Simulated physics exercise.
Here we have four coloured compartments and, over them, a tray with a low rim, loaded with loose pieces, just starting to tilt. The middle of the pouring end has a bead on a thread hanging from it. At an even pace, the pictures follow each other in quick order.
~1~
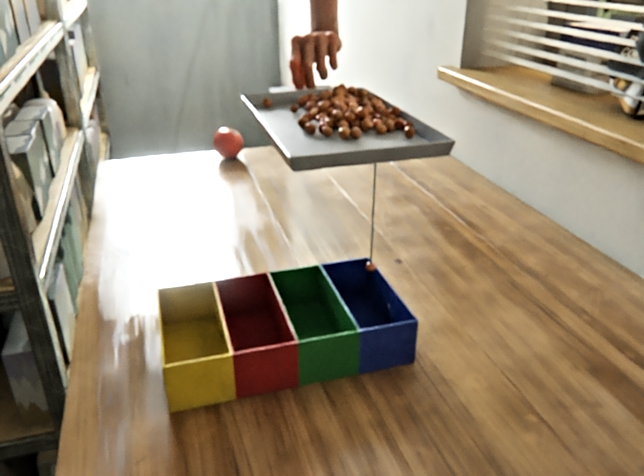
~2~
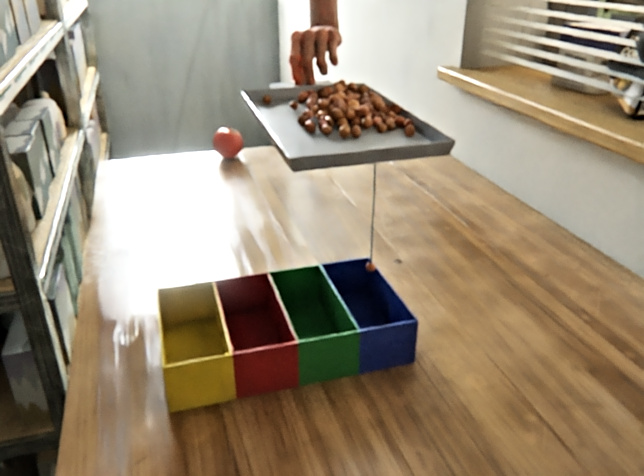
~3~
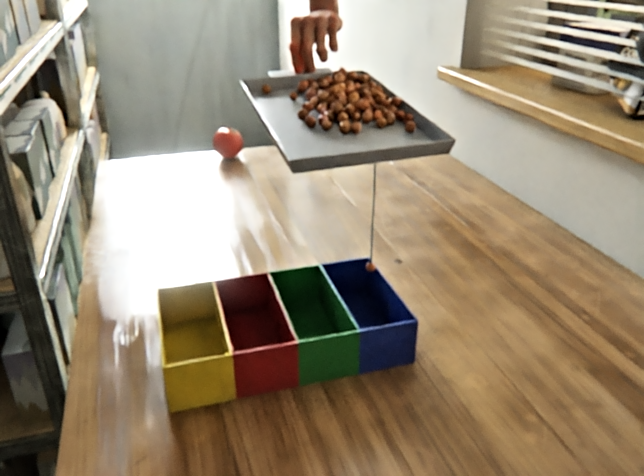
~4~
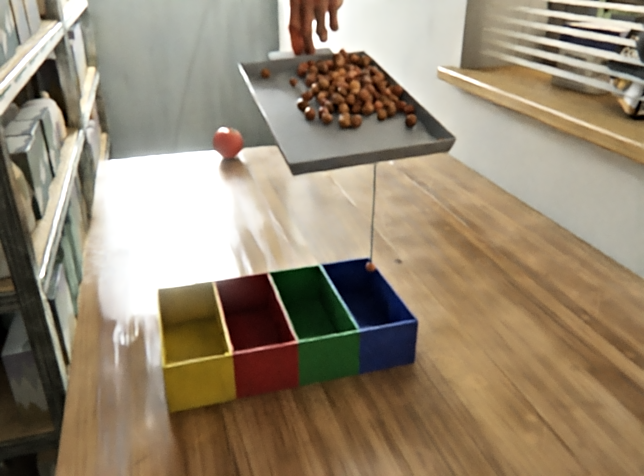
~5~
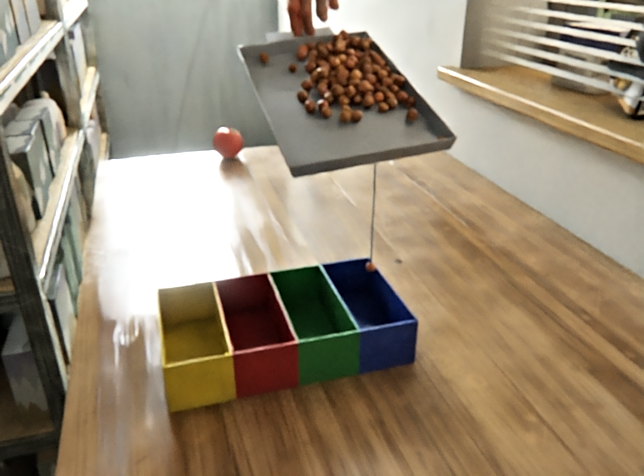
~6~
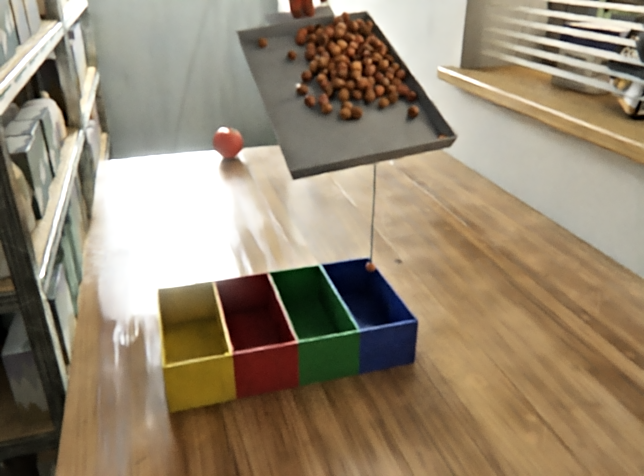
A hand reaches in at the top over a wooden table, seen from slightly above by a still camera, with shelves at left and a window ledge at right. Below it, a grey tray of brown hazelnuts hangs over a box of yellow, red, green and blue compartments, a red ball behind. The tray's far side rises steadily, its near edge dipping slightly leftward, as a few nuts shift.
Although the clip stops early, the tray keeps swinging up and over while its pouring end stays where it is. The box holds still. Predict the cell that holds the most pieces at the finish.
I predict the green cell.
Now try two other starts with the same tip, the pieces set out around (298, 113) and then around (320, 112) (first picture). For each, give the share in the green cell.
First case: Some 40 %; second case: Some 50 %.
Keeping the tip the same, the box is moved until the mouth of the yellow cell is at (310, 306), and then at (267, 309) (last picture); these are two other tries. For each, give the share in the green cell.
10 and 20 in a hundred.
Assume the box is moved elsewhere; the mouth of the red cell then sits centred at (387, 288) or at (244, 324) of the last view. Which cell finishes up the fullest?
First place: The yellow one; second place: Green.
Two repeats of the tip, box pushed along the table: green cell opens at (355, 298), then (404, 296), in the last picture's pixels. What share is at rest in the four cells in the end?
80 % for the first, 80 % for the second.
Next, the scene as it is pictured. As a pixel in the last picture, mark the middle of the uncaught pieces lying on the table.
About (416, 435).
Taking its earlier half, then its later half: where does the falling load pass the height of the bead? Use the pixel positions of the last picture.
At (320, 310) for the first part, then at (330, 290) for the others.
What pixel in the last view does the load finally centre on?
I'd place the middle at about (326, 348).
Soon, tray tipped steeply; about two thirds on the tray; a stray few in the green cell; a stray few in the yellow cell; a stray few in the red cell; about a quarter falling or outside the box.
A while on, tray tipped past a quarter turn; a small part on the tray; about a third in the green cell; a small part in the blue cell; a small part in the red cell; a stray few in the yellow cell; about a third falling or outside the box.
Towards the end, tray tipped past a quarter turn; about a third in the green cell; about a quarter in the blue cell; a small part in the red cell; a stray few in the yellow cell; about a quarter falling or outside the box.
Finally, tray tipped past a quarter turn; about a third in the green cell; about a quarter in the blue cell; a small part in the red cell; a stray few in the yellow cell; about a quarter outside the box.
